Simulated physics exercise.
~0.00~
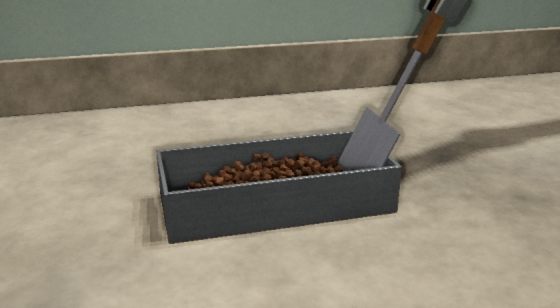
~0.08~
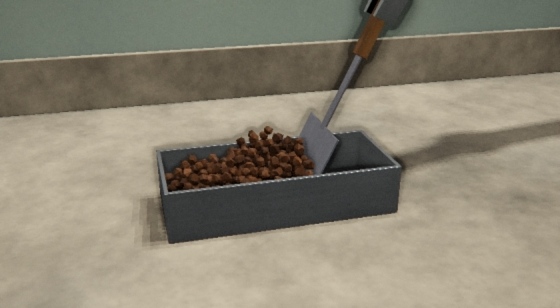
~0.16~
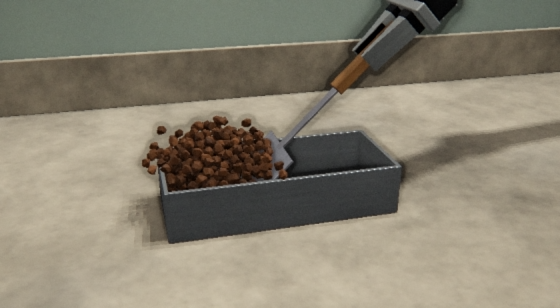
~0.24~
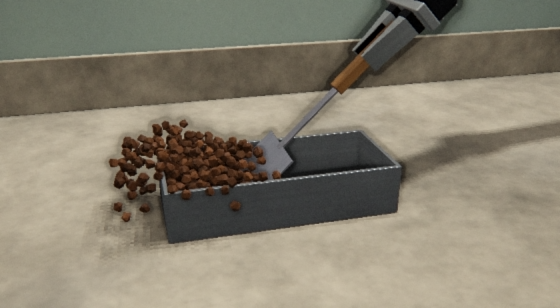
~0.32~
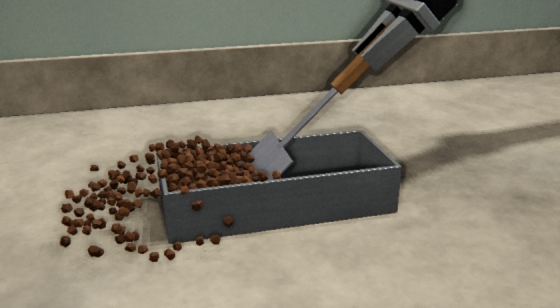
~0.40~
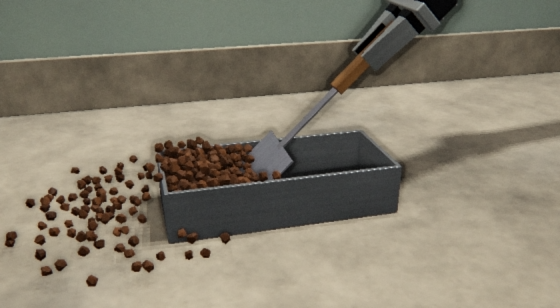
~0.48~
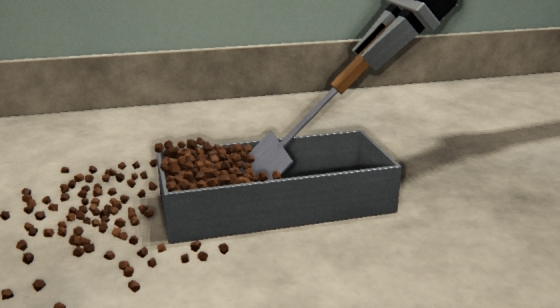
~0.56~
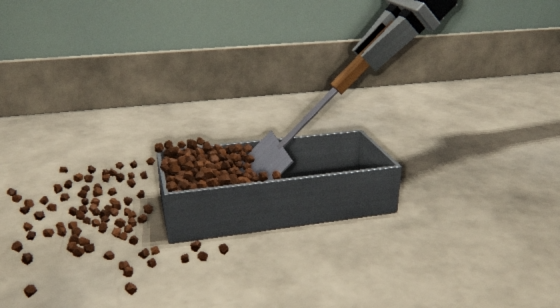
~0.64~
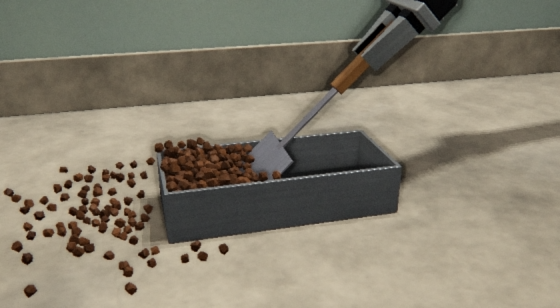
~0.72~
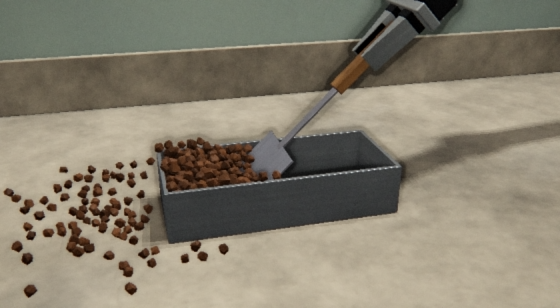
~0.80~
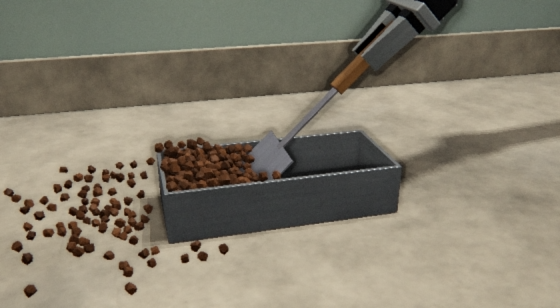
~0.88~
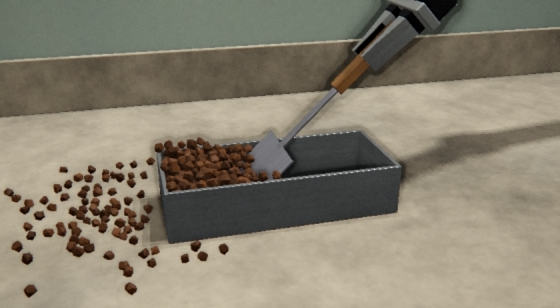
Brown pellets spilled over the left end of a dark gray trough after a robot arm pushed them leftward with a flat turner, then stopped; many lay scattered across the pale surface, while most stayed heaped inside against the still blade.
